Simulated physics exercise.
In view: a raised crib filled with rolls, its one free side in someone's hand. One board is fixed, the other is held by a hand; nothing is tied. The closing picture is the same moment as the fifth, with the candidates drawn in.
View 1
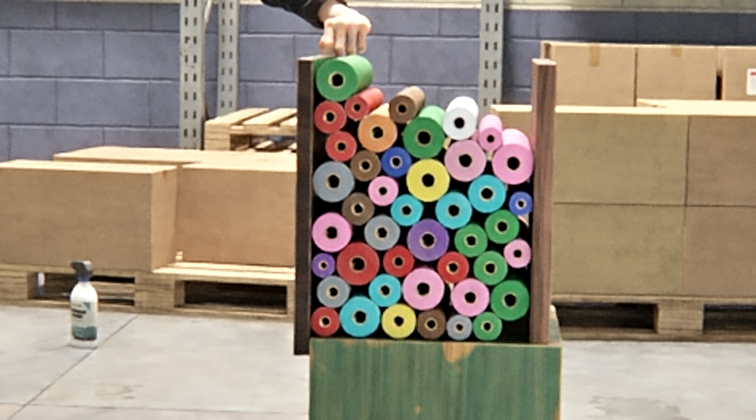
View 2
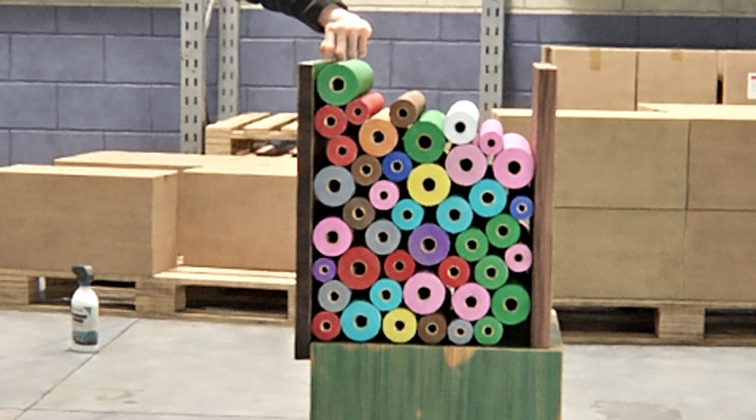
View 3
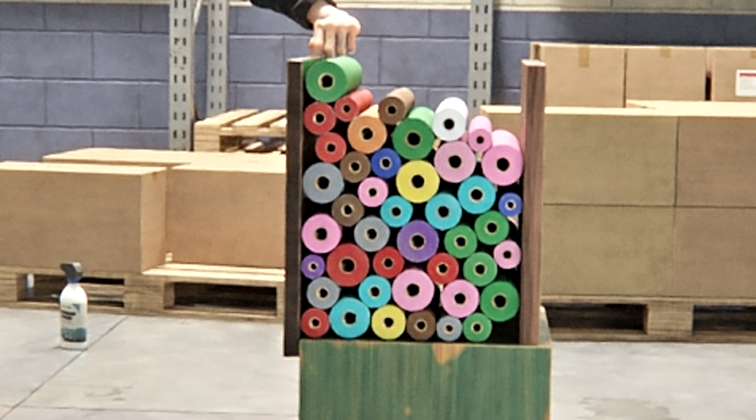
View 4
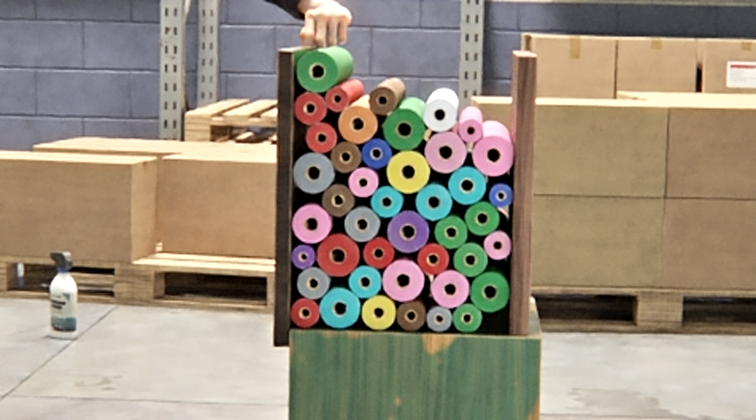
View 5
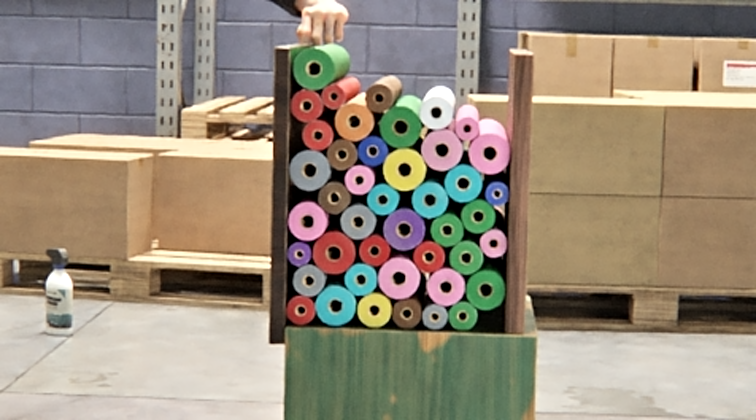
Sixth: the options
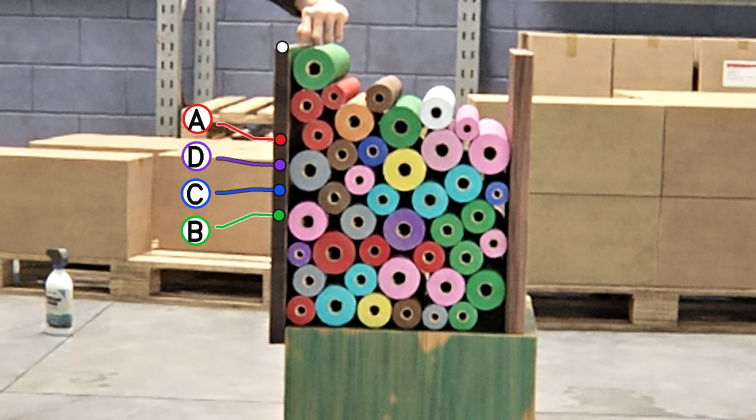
In a warehouse with cardboard boxes stacked on pallets, a hand grips the top of the left side board of a raised crib packed with colourful rolls. The crib and its rolls stay in place while the whole view shifts slightly, and the hand keeps its hold throughout.
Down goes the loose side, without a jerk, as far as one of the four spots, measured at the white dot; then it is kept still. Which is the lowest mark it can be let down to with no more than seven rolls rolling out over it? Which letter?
Slide it to C.
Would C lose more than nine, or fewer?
Fewer than nine.
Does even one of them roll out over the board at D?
Yes.
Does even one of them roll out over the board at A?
Yes, at A.
On the marked copy, A at (280, 140); B at (279, 215); C at (279, 190); D at (280, 165); the white dot at (282, 47).
Taking C. A third of the way, top of the board (290, 111).
Two thirds of the way, top of the board (289, 183).
When it is over, top of the board (288, 190), about four out over the board.
As for the rest, A two out over the board; B eight out over the board; D two out over the board.
